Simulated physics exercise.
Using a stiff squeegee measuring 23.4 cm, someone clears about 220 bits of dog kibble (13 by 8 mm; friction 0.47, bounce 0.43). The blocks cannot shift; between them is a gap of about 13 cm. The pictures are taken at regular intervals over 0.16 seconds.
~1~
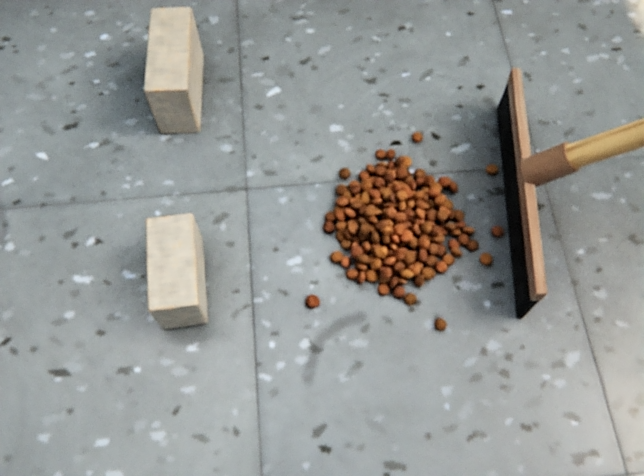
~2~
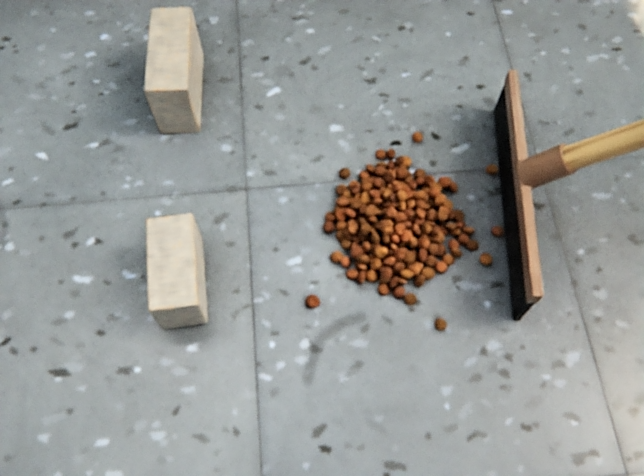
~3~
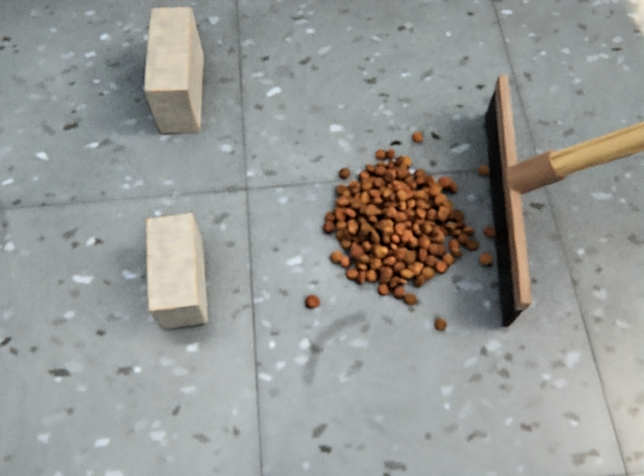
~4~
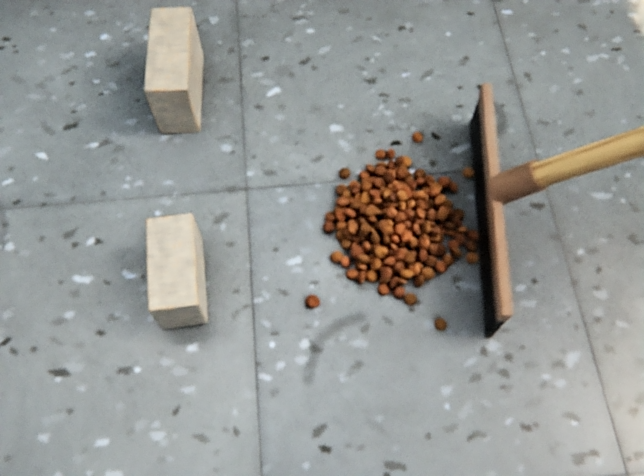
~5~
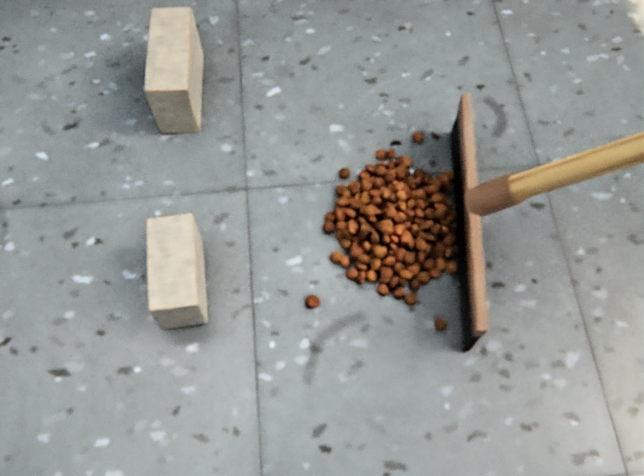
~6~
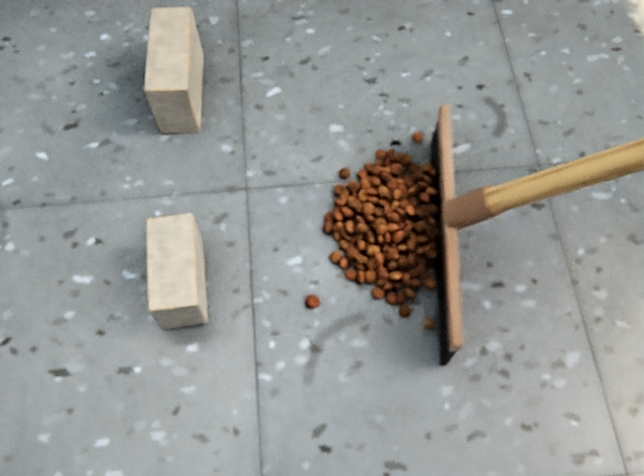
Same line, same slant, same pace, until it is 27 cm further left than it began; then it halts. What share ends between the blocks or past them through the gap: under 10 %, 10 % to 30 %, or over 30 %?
My guess is the gap count lands in the bottom band.
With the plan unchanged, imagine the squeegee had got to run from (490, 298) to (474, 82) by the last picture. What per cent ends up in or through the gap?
I'd say 20 per cent winds up through the gap.
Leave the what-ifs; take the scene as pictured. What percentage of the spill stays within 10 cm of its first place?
Close to 15 in a hundred.
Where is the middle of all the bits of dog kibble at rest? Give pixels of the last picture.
Roughly at (226, 250).
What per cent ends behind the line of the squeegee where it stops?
About 25 %.
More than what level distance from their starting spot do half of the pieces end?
Around 16 centimetres.
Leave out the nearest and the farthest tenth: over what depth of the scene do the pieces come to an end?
22 cm.
Then, 0.18 s after the last picture, squeegee 22 cm from its start, spill 20 cm wide; round the near block 15 %, held up before the blocks 85 %.
Then, 0.36 s after the last picture, squeegee 29 cm from its start, spill 25 cm wide; round the near block 25 %, held up before the blocks 75 %.
Then, 0.52 s after the last picture, squeegee 29 cm from its start, spill 26 cm wide; round the near block 25 %, held up before the blocks 70 %.
In the end, in or through the gap 0 %, round the near block 25 %, round the far block 0 %, held up before the blocks 70 %.
